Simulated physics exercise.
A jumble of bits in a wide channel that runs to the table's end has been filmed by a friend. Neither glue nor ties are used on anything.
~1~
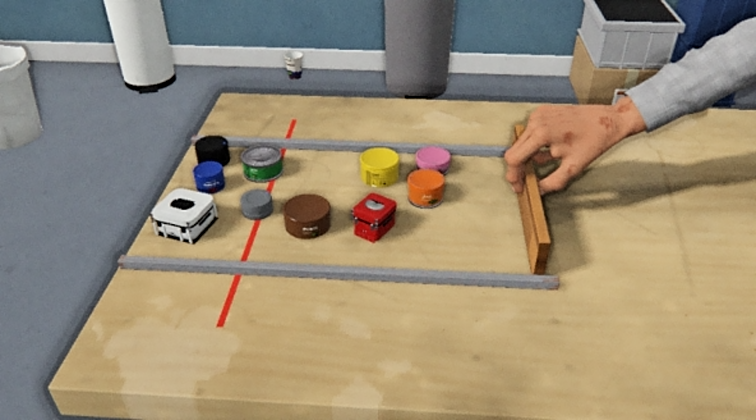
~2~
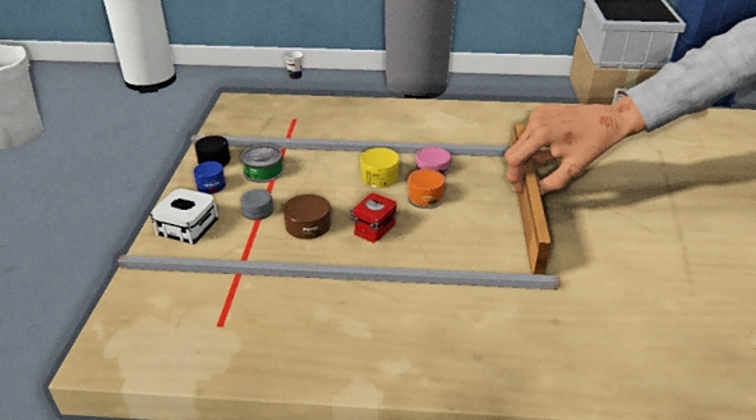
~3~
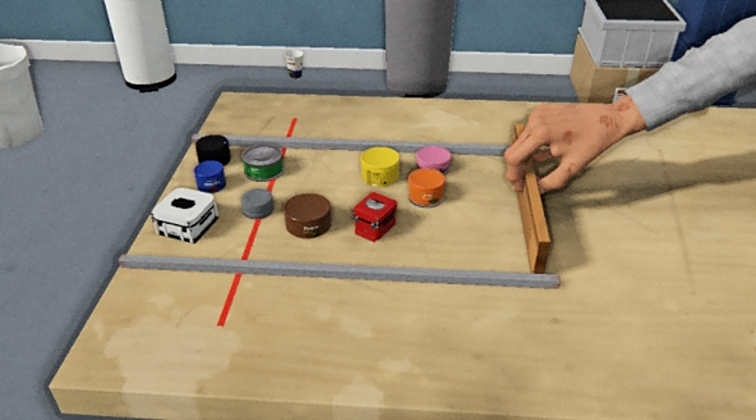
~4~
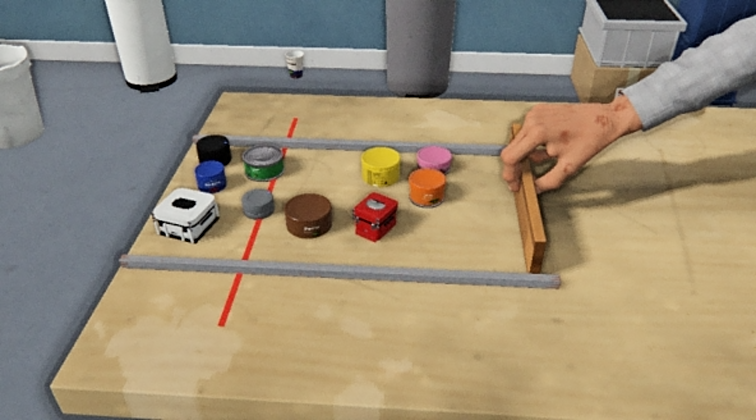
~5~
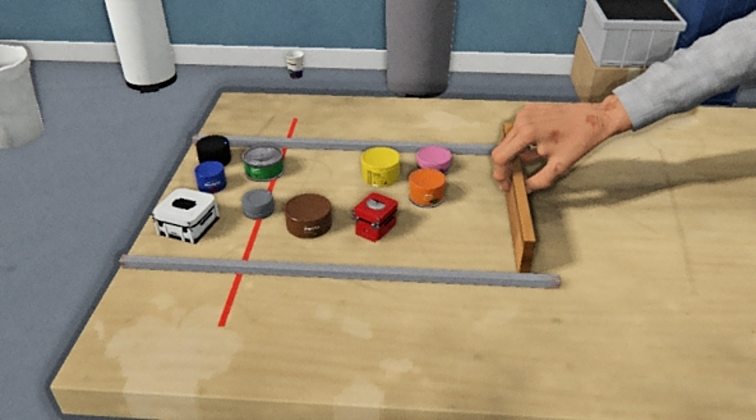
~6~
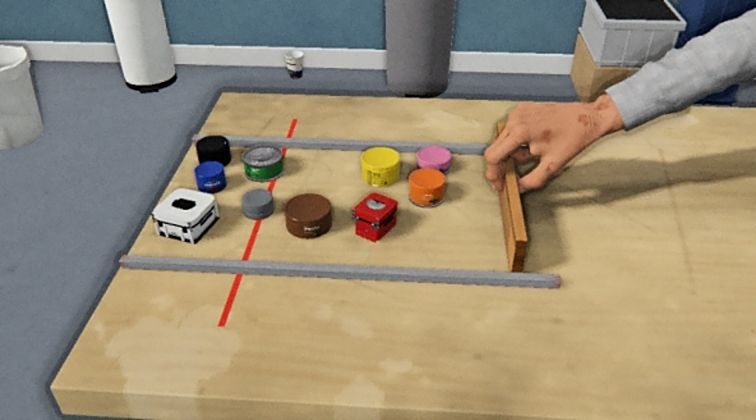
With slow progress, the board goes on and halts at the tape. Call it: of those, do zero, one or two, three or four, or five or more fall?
Zero fall.
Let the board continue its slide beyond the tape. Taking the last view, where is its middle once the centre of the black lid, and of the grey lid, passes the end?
The middle is at (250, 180) when it's the black lid, and at (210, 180) when it's the grey lid.
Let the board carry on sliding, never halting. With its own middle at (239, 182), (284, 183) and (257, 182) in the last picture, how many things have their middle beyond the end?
Respectively 2, 0 and 0.
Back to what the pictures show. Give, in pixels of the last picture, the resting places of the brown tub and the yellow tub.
Brown tub at about (205, 213), yellow tub at about (255, 167).
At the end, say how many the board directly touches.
4 end up touching it.
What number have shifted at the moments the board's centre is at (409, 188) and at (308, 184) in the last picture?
In order, the tallies are 3 and 7.
Early on, none off yet; black lid at rest near (214, 152); white case at rest near (187, 216); blue tub at rest near (211, 178).
Finally, the number that fall off is zero.
